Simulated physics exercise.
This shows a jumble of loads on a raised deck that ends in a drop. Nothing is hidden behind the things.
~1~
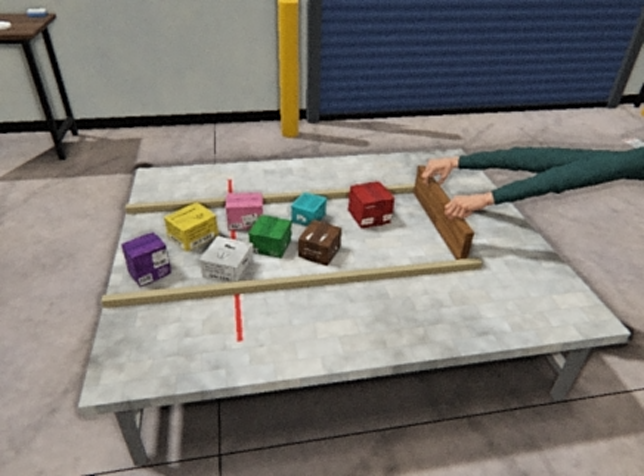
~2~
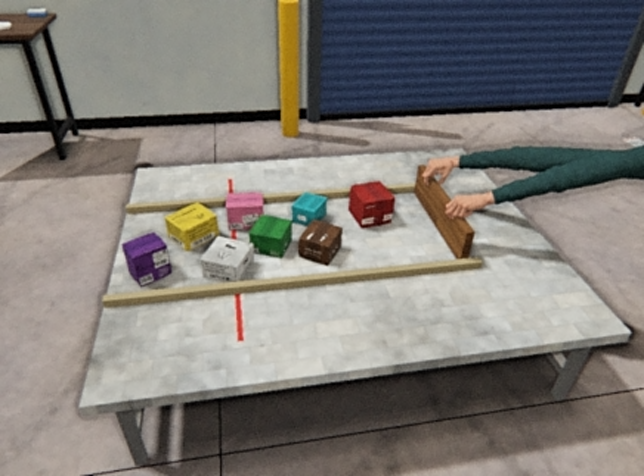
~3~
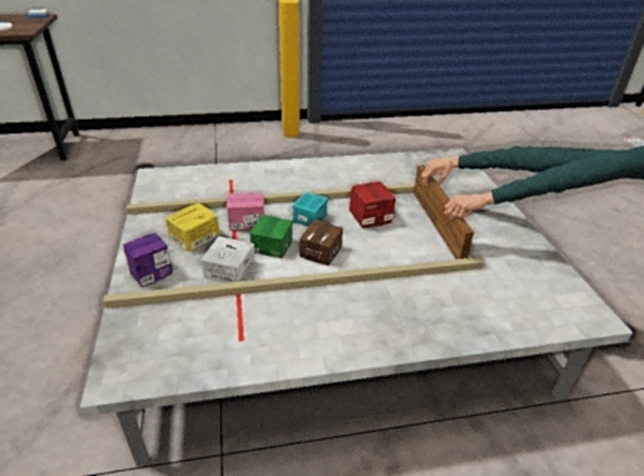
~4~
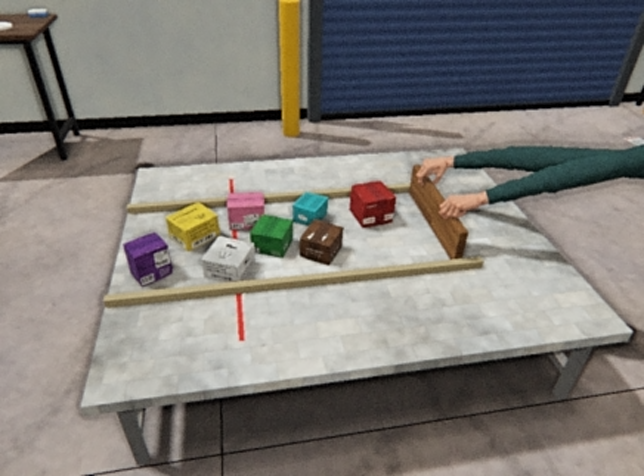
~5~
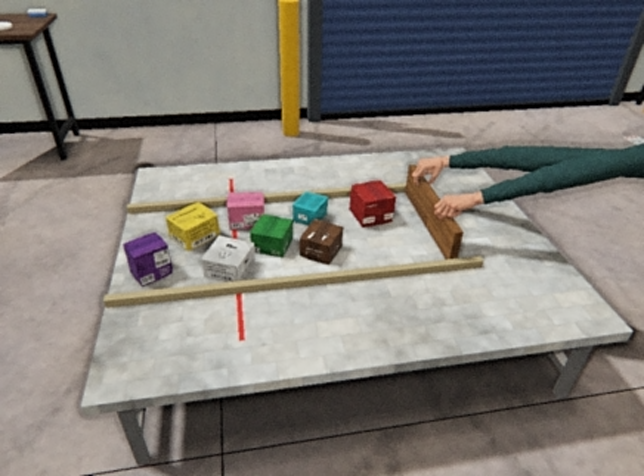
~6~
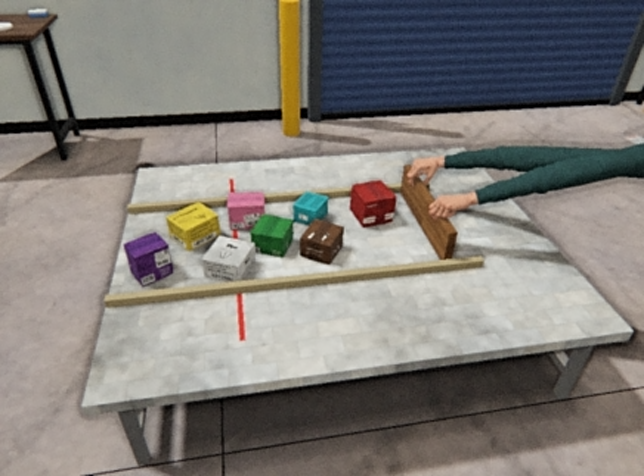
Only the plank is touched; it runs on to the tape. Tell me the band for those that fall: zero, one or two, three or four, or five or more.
The number that fall off is zero.
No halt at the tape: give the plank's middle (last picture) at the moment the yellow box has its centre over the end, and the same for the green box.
Its middle is around (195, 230) and around (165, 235).
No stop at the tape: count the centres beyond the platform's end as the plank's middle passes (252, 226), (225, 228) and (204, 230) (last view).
It would be 0, 0 and 2.
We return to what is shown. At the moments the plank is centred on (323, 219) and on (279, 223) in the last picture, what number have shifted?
By then 4, and 7.
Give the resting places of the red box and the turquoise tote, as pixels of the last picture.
First (216, 215), then (185, 217).
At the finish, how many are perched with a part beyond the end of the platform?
That would be 0.
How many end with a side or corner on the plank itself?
It touches 2.
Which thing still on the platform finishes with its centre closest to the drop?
The purple parcel ends nearest.
Soon after, none off yet; purple parcel at rest near (149, 259); yellow box at rest near (194, 226); white box at rest near (230, 260).
Then, none off yet; purple parcel at rest near (149, 259); yellow box moved about its own width near (168, 235); white box moved a little near (218, 263).
At rest, the number that fall off is zero.
